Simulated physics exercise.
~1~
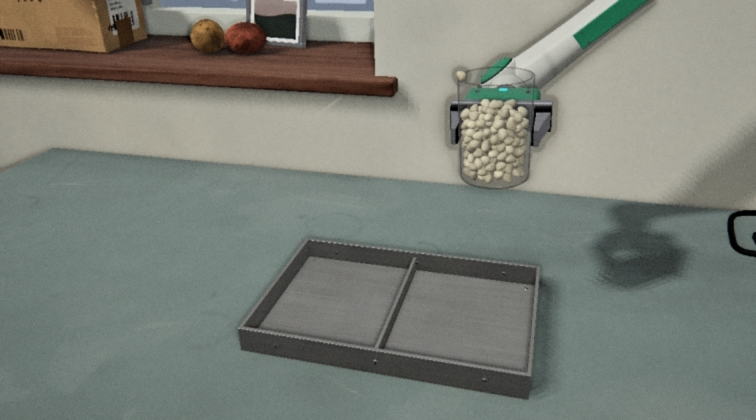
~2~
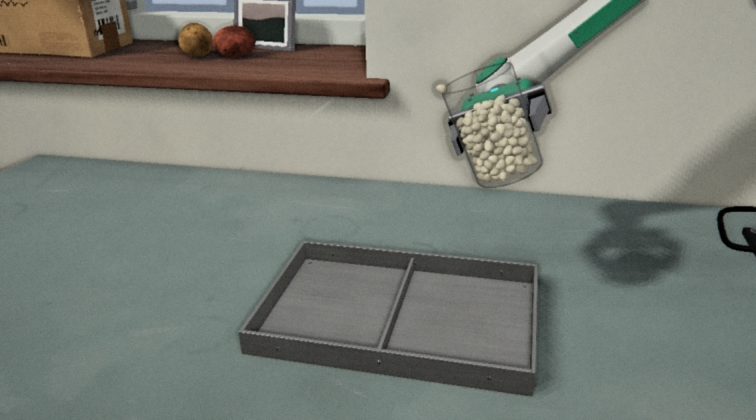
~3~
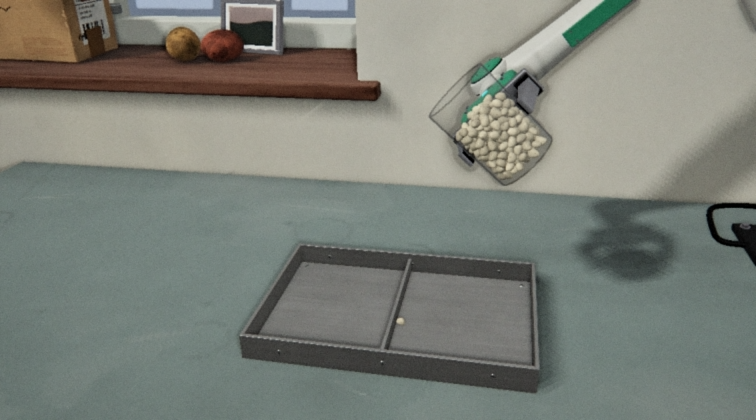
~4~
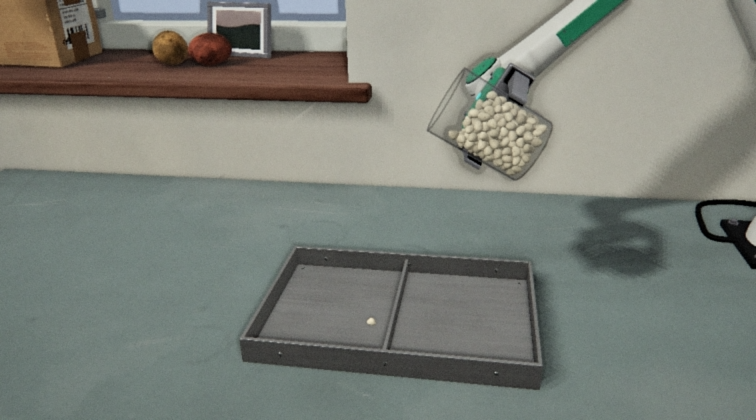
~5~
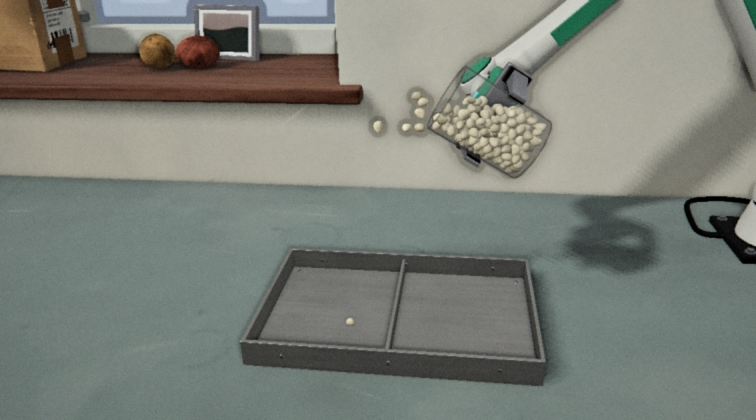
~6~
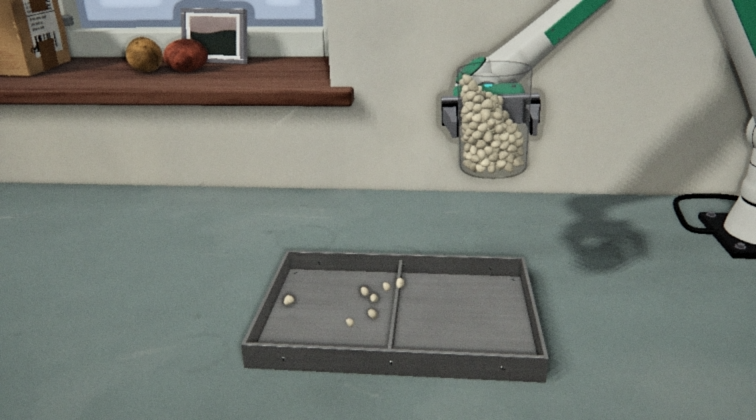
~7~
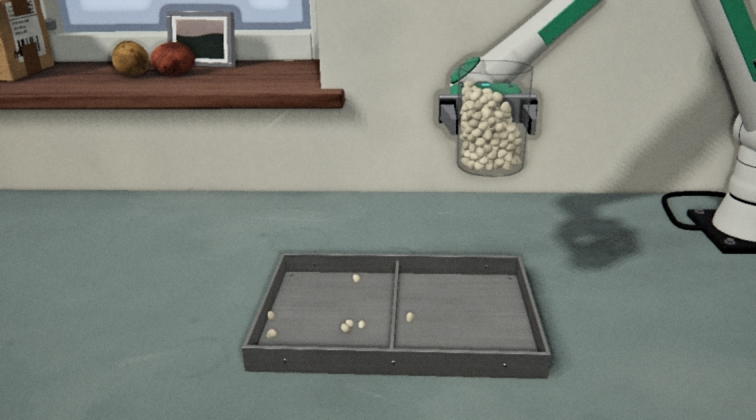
On a kitchen table, a robot arm tipping a clear cup leftward, spilling a few pale beans into a divided tray, then righting it.
